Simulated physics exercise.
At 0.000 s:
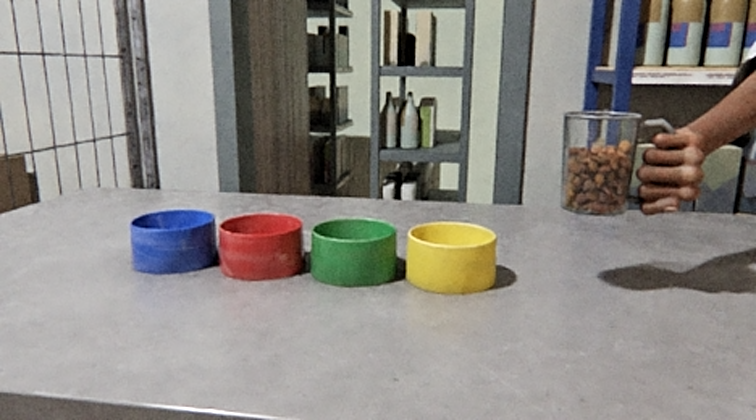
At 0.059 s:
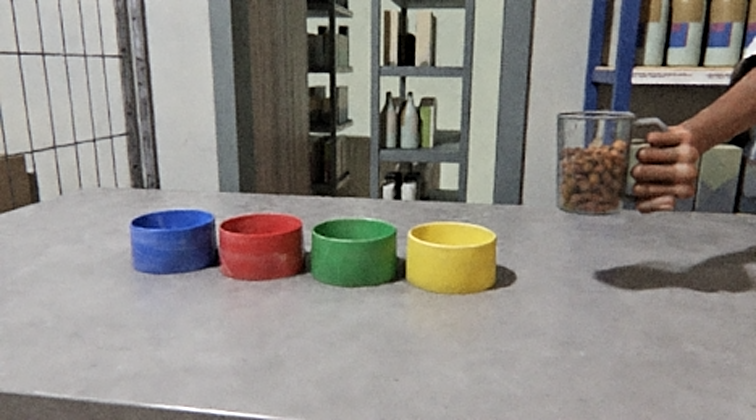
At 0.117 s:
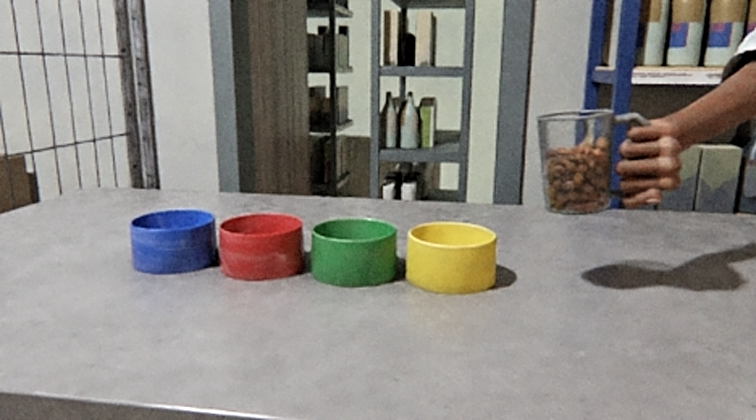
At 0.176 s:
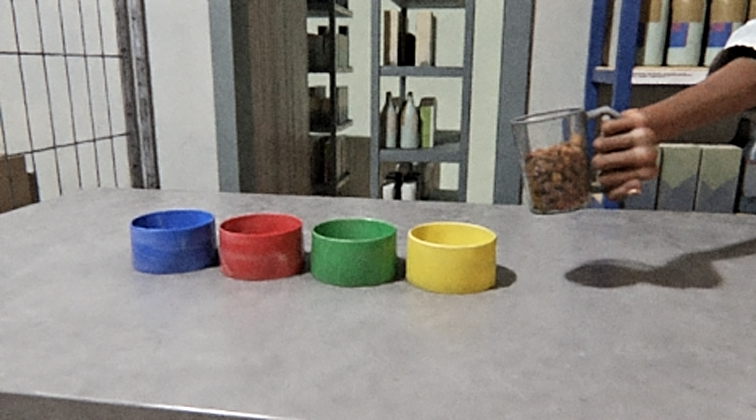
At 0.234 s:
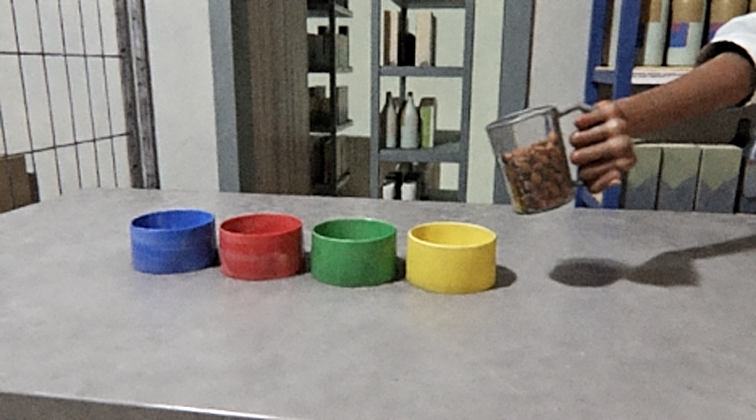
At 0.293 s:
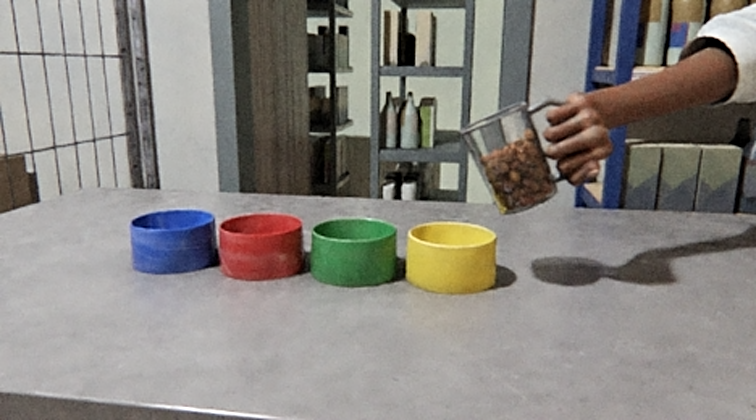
A hand held a clear measuring cup of brown kibble above a gray table, then moved it left toward a row of blue, red, green and yellow dishes, steadily tilting it leftward along the way.
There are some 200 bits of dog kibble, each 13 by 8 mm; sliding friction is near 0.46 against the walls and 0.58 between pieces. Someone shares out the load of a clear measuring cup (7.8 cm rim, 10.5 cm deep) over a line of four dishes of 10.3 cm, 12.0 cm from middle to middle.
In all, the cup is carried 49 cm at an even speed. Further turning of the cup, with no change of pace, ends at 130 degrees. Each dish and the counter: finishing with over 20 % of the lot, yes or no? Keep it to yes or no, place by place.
Place by place: Red no, blue yes, green no, yellow no, counter no.
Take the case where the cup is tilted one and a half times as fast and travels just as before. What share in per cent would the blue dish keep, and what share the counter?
Blue 10; counter 20.
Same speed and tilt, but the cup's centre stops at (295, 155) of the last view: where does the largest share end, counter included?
Most of it ends up at red.
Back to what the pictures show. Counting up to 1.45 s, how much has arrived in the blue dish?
Roughly 95 in a hundred.
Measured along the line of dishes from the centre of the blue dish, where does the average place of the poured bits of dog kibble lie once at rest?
It ends up around 1 cm from that dish's centre, over to the left.
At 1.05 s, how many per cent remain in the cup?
It comes to about 95 percent.
Then, at 0.75 s, tilt 77 degrees; cup holds 100 %.
After 1.05 s, tilt 110 degrees; cup holds 95 %.
After 1.45 s, tilt 130 degrees; cup holds 0 %, blue 95 %.
In the end, at 2.2 s, red 0 %, blue 95 %, green 0 %, yellow 0 %, counter 5 %.
